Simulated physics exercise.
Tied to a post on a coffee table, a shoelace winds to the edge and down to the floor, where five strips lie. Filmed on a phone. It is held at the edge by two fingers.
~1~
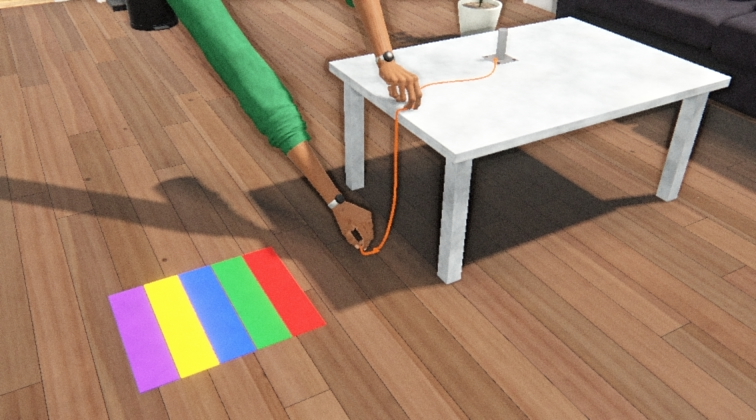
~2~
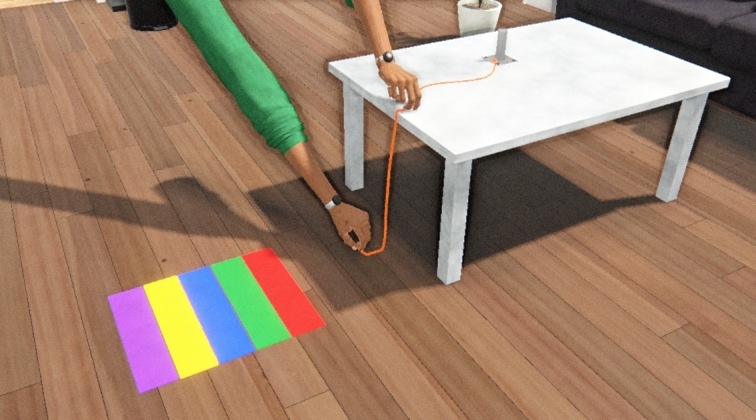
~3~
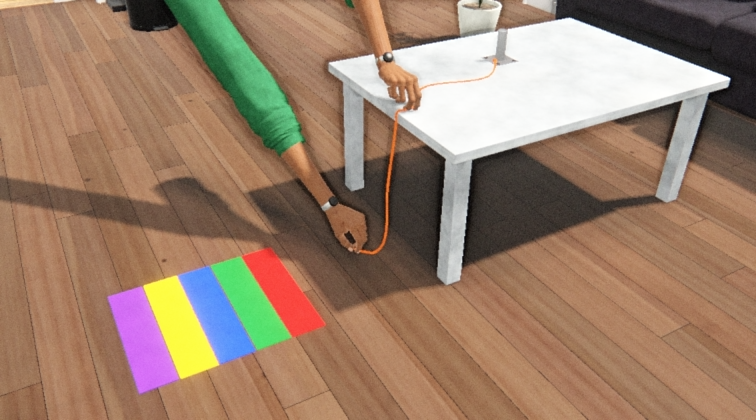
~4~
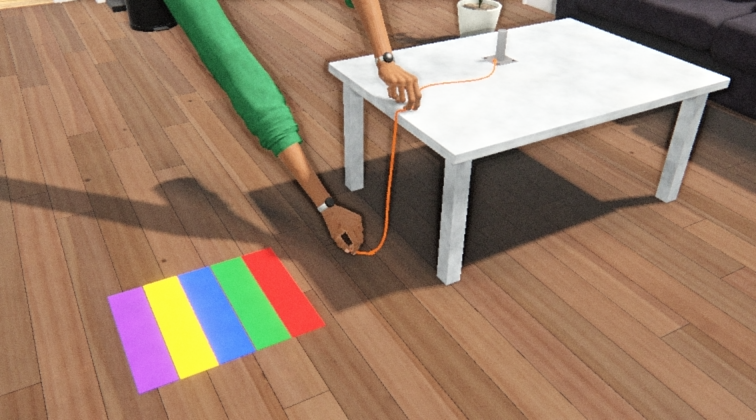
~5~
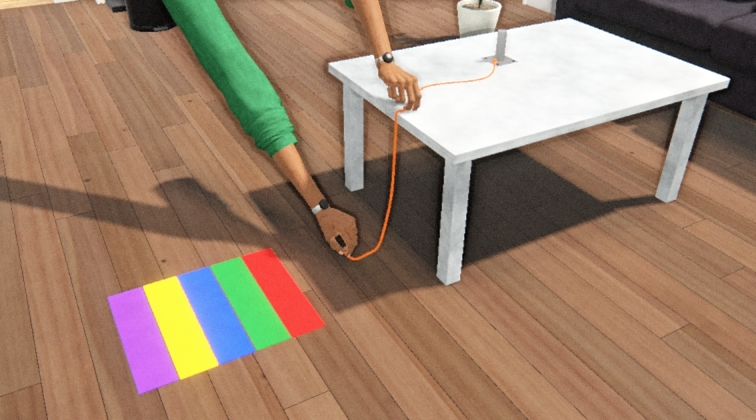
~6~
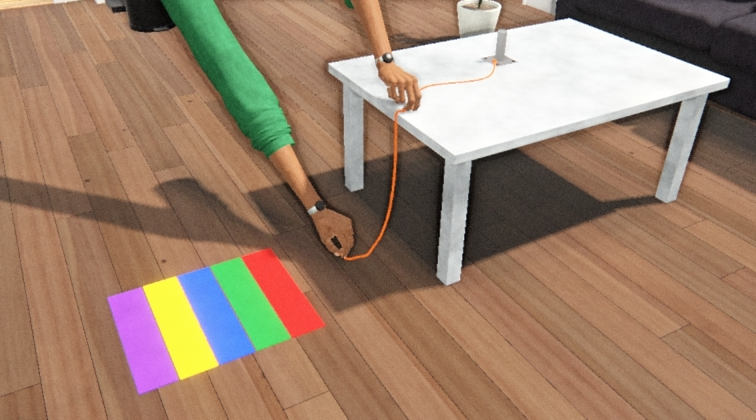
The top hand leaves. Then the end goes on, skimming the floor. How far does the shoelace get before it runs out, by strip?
As far as the green strip.
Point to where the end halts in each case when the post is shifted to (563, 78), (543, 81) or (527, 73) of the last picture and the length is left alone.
(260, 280), (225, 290) and (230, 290).
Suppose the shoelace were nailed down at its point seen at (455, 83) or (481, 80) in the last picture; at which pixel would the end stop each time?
Try one gives (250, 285); try two gives (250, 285).
Soon after, end near (299, 268); short of the strips.
Then, end near (260, 280); over green.
At full stretch, end near (237, 288); over green. It gets as far as the green strip.
